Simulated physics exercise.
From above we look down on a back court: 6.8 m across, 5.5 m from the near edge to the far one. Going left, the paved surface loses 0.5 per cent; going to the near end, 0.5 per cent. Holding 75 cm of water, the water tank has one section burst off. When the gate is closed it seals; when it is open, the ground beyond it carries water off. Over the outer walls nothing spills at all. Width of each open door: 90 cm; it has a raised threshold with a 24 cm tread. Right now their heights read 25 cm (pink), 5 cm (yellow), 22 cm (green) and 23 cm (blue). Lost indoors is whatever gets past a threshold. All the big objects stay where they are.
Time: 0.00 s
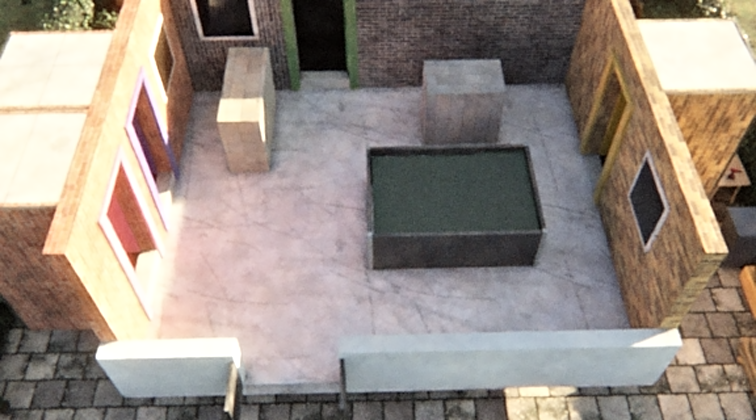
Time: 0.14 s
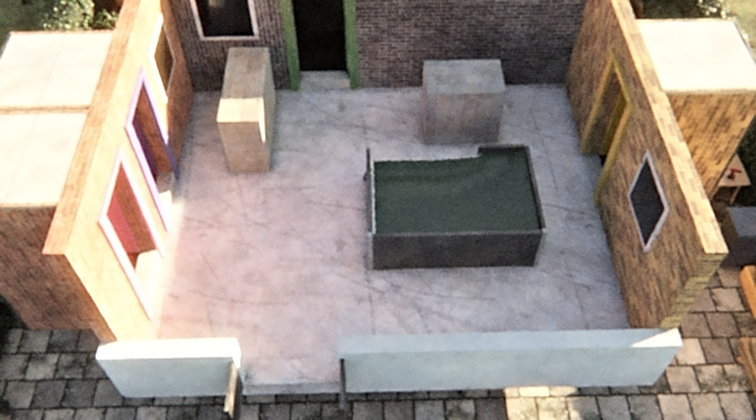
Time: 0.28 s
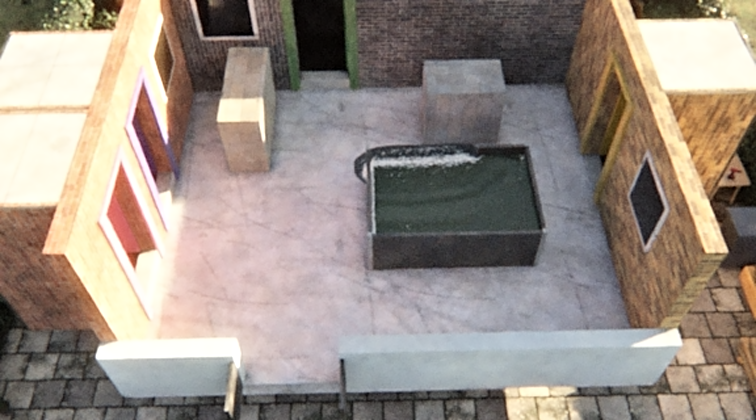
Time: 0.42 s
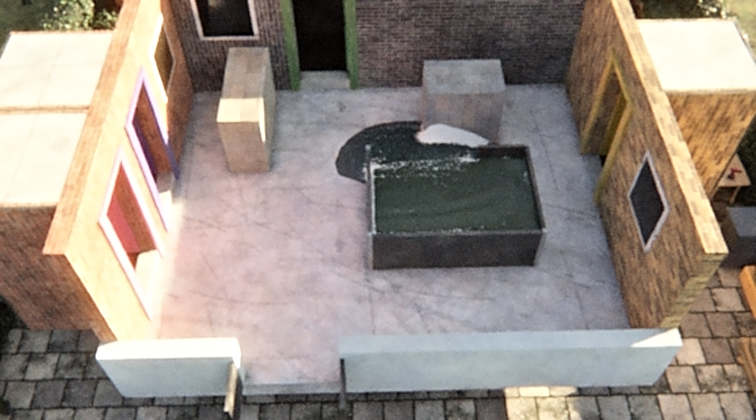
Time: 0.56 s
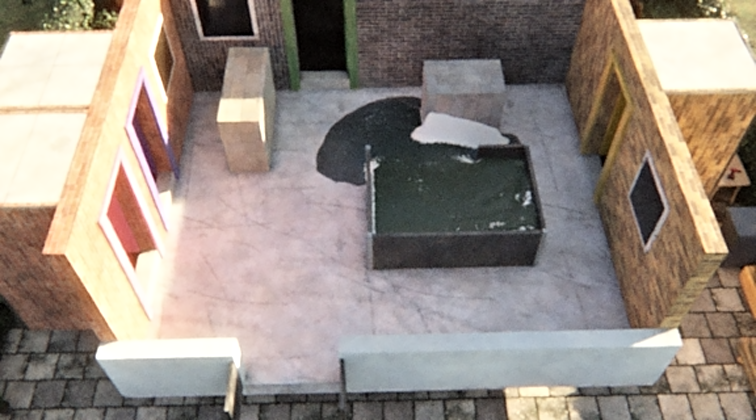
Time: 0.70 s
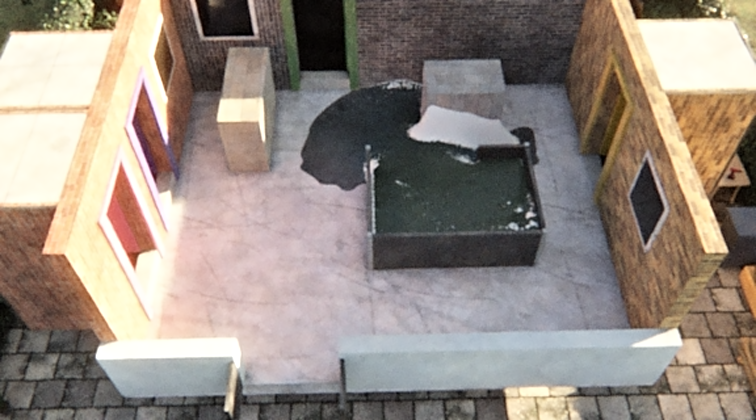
A paved back court is seen from above, enclosed by brick walls, with a low pale wall along the near side. A dark rectangular tank of green water sits right of centre, with two box-like blocks behind and to its left, pink and purple openings at left, green behind, yellow at right. The tank's far side opens and water pours out, spreading backward and leftward in a widening dark pool around a pale patch, while the camera stays still.
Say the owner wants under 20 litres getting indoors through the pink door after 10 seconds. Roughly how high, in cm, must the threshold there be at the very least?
At the very least some 6.5 cm.
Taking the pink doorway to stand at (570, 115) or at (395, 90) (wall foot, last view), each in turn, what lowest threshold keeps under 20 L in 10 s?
You'd want about 13.5 cm there first, then about 34 cm.
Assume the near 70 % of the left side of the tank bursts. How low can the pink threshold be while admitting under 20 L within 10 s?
In that case about 28 cm.
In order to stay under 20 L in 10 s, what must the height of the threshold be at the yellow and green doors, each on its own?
You'd want about 19 centimetres at yellow and about 28 centimetres at green.
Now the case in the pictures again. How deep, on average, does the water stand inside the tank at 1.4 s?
Average depth: Approx. 40 cm.
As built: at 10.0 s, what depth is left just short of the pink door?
You'd measure close to 7.0 cm there.
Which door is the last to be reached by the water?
That would be the pink door.
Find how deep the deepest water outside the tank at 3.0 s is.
I'd estimate roughly 33 cm.
After 1.4 s water covers 30 % of the floor, deepest (48 cm) near (437, 148); it has not reached the pink door.
After 3.0 s water covers 55 % of the floor, deepest (33 cm) near (282, 107); it has not reached the pink door.
After 10.0 s water covers 100 % of the floor, deepest (11 cm) near (418, 363); 7 cm at the pink door, 0 litres in over its 25 cm threshold.
At the pink door as built, the water arrived by 3.4 s and peaked near 11 cm at 7.0 s.
With a threshold of 6 cm, 25 litres would have come in within the 10 s; with 8 cm, 9 litres. So under 20 litres takes about 6.5 cm.
